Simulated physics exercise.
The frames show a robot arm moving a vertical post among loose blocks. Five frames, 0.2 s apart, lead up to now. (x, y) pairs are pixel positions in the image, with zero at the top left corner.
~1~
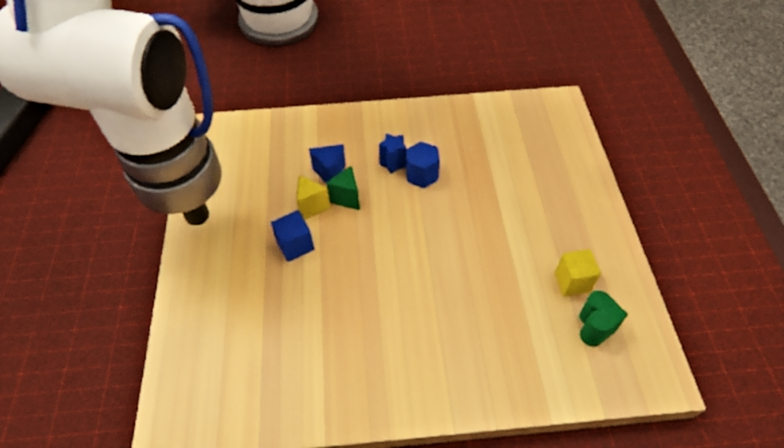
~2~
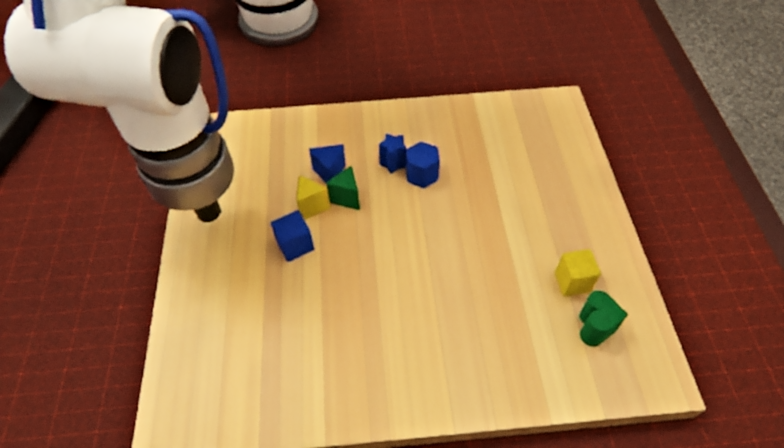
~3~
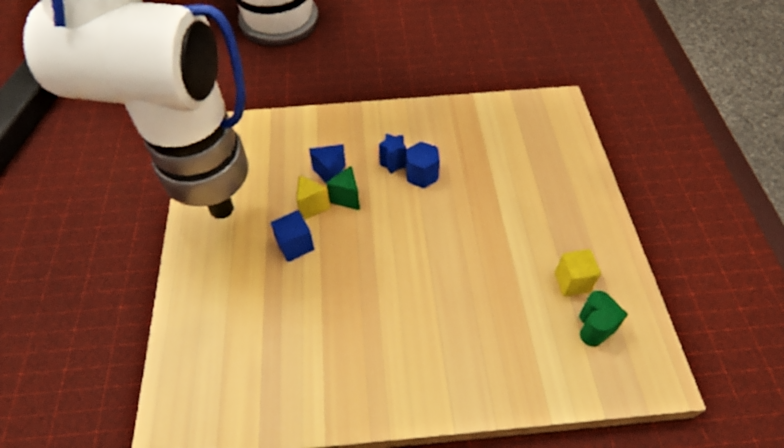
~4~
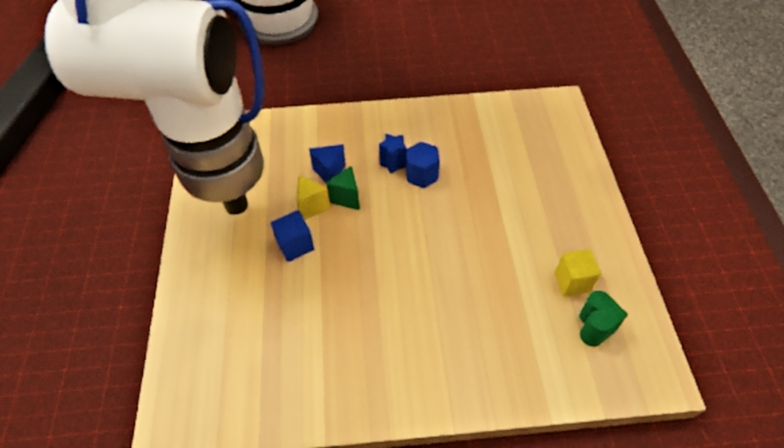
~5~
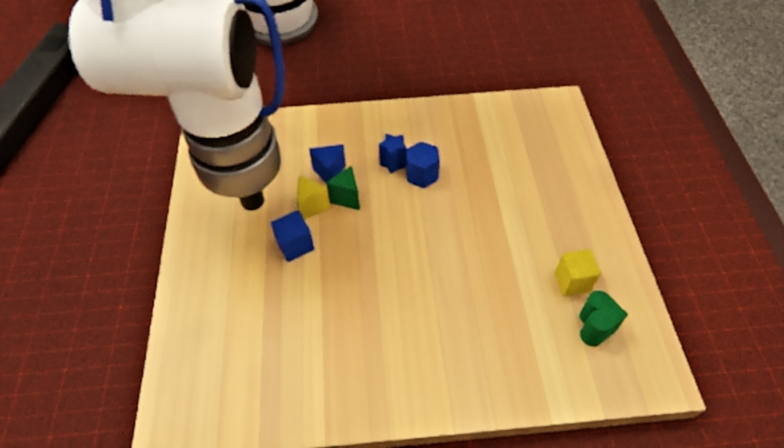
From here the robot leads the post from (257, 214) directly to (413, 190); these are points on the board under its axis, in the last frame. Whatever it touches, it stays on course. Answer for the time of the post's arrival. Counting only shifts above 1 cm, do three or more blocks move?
Yes, that is what happens.
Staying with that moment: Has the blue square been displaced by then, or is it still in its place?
By the time the path is finished, it has hardly shifted at all.
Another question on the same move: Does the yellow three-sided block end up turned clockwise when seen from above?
Yes, I think so.
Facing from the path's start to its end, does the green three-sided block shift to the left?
In short: Yes.
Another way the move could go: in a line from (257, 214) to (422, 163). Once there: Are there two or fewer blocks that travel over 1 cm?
No, that is not how it ends up.
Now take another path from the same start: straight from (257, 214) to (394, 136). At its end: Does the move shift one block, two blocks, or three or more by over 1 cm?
Displaced: One.
What follows on the original path. One third of the way, post (309, 192); yellow three-sided block (329, 187), turned 15° clockwise; green three-sided block (350, 176), turned 20° clockwise.
Two thirds of the way, post (361, 184); yellow three-sided block (380, 185), turned 15° clockwise; green three-sided block (383, 164), turned 20° clockwise.
At the end, post (413, 177); blue square not moved; yellow three-sided block (421, 187), turned 90° clockwise; blue three-sided block not moved; green three-sided block (411, 152); blue six-sided block (438, 148).
